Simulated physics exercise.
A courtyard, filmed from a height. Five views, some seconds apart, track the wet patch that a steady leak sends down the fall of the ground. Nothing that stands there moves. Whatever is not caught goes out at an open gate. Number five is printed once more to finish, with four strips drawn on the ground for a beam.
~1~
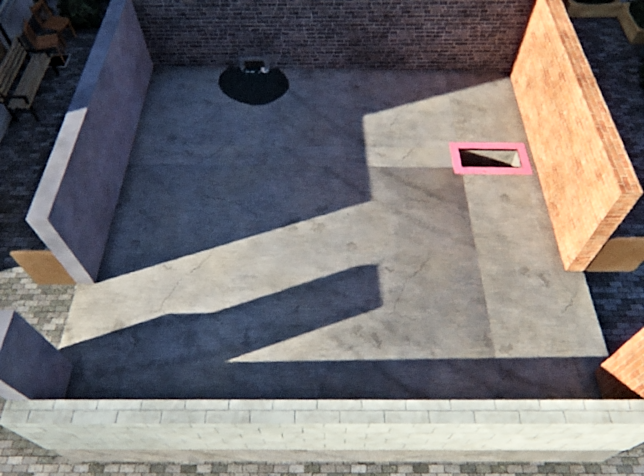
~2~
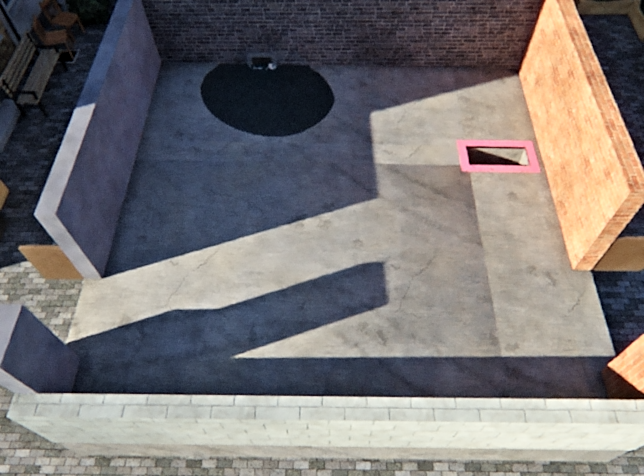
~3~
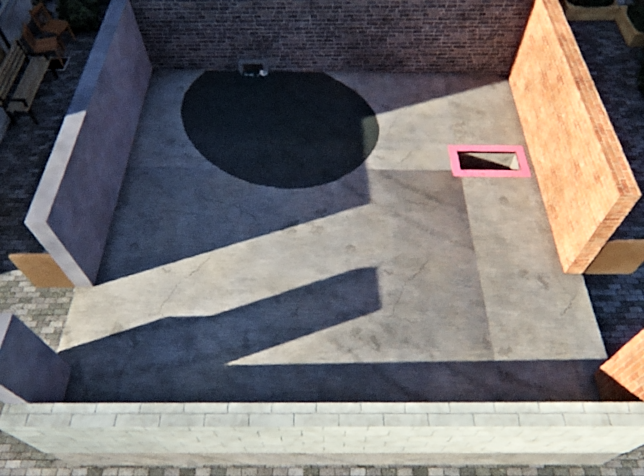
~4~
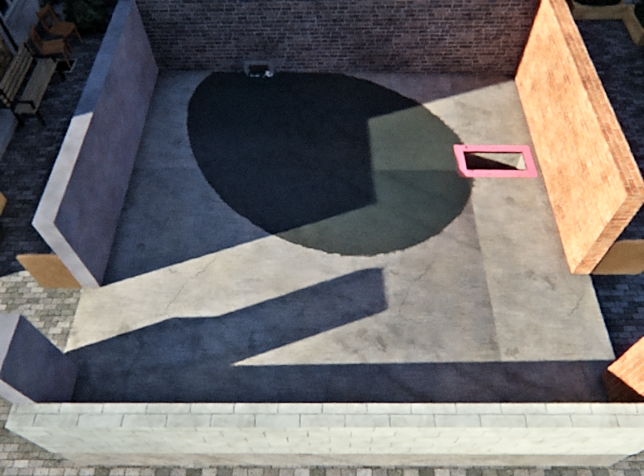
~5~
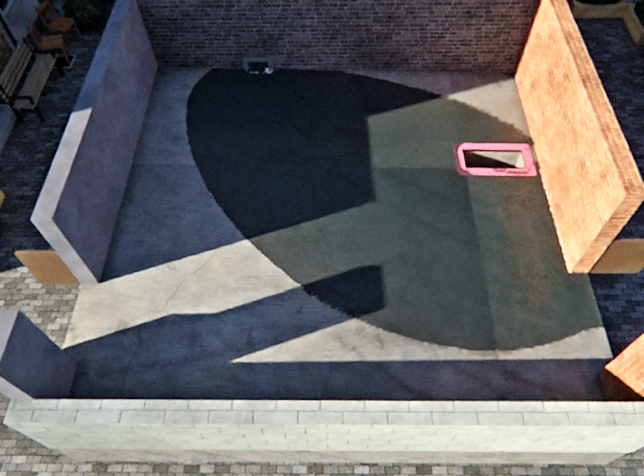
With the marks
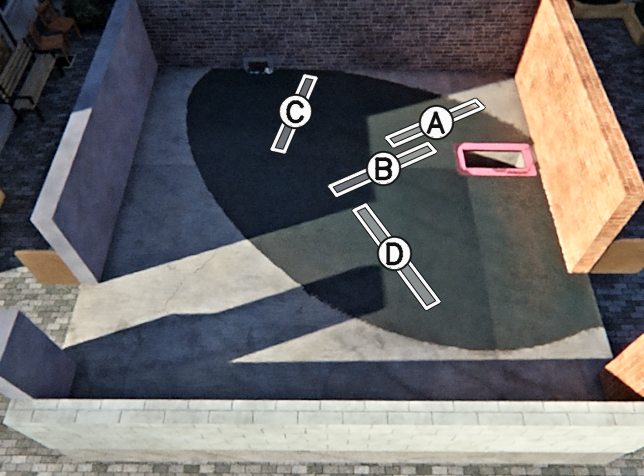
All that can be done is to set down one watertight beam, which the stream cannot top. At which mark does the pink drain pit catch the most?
Go for B.
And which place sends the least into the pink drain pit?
C.
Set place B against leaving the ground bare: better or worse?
It is better.
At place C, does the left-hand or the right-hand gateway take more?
More leaves on the right.
In white, A from (390, 141) to (479, 103); B from (333, 190) to (431, 147); C from (278, 150) to (310, 77); D from (359, 207) to (432, 304).
If A is chosen, about 18 % of the stream goes into the pink drain pit, about 82 % out by the gates.
If B is chosen, about 44 % of the stream goes into the pink drain pit, about 56 % out by the gates.
If C is chosen, about 6 % of the stream goes into the pink drain pit, about 94 % out by the gates.
If D is chosen, about 23 % of the stream goes into the pink drain pit, about 77 % out by the gates.
